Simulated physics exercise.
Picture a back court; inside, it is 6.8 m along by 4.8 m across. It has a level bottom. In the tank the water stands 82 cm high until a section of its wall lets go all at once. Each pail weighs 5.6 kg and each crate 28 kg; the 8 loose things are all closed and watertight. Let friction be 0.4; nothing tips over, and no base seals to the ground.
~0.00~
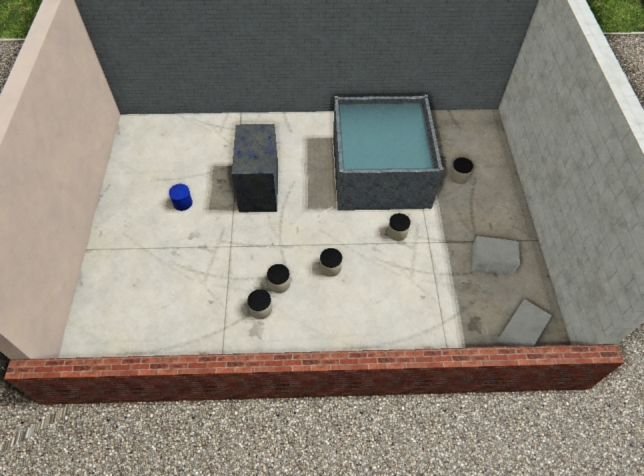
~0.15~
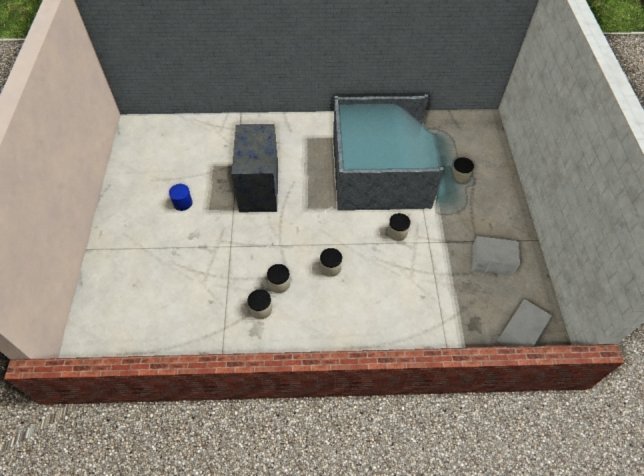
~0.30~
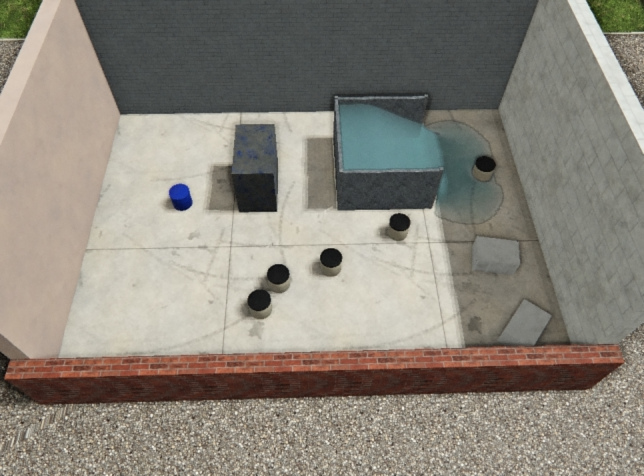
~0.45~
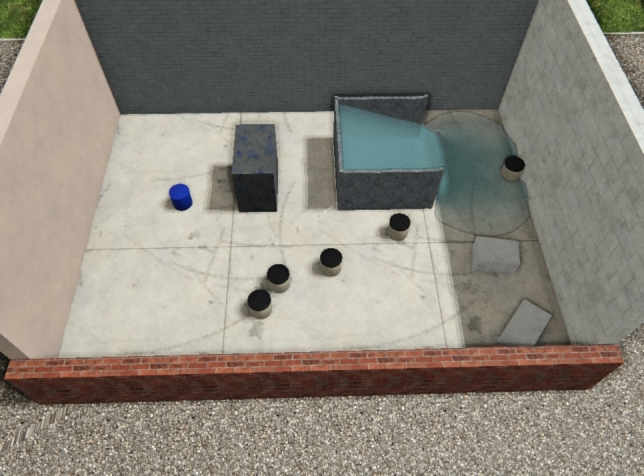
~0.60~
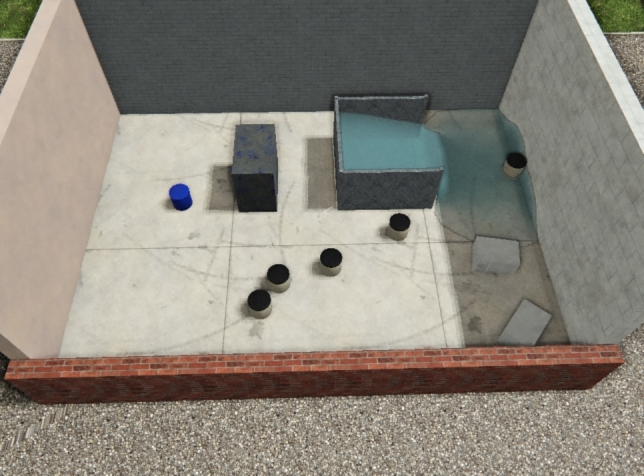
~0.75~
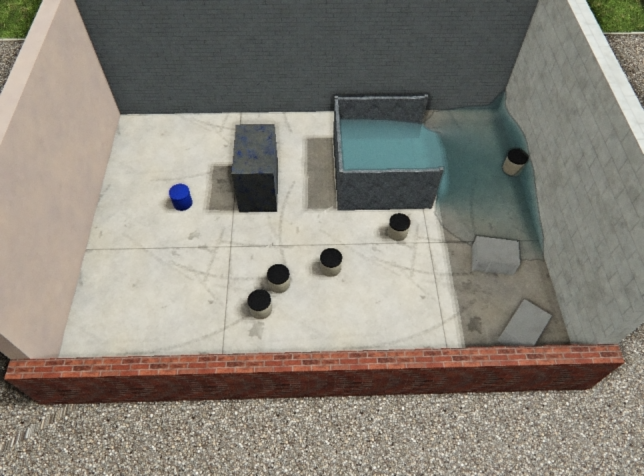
Water pours from the raised tank's right side and pushes a black-topped pot toward the right wall.
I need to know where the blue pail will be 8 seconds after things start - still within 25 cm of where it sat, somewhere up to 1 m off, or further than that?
The move is negligible.
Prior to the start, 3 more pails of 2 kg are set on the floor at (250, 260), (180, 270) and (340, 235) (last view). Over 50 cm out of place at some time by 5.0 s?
Listed order gives within the limit, within the limit, within the limit.
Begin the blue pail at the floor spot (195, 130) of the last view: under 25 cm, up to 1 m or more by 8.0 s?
Short answer: It drifts a great distance.
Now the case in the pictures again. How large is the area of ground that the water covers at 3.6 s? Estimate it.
About 22 m2 is covered.
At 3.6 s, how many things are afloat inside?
The count is 0.
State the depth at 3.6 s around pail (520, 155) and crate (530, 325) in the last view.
Some 3 cm at the first, some 5 cm at the second.
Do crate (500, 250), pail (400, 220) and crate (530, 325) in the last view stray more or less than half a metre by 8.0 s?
Beyond the limit, then within the limit, then beyond the limit.
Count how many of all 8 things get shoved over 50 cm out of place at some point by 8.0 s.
The count comes to 4.
After 1.6 s the blue pail is near (179, 192), 0.0 m from its start, aground; 1 afloat.
After 3.6 s the blue pail is near (179, 192), 0.0 m from its start, aground; 0 afloat.
After 5.6 s the blue pail is near (179, 192), 0.0 m from its start, aground; 0 afloat.
After 8.0 s the blue pail is near (179, 192), 0.0 m from its start, aground; 1 afloat.
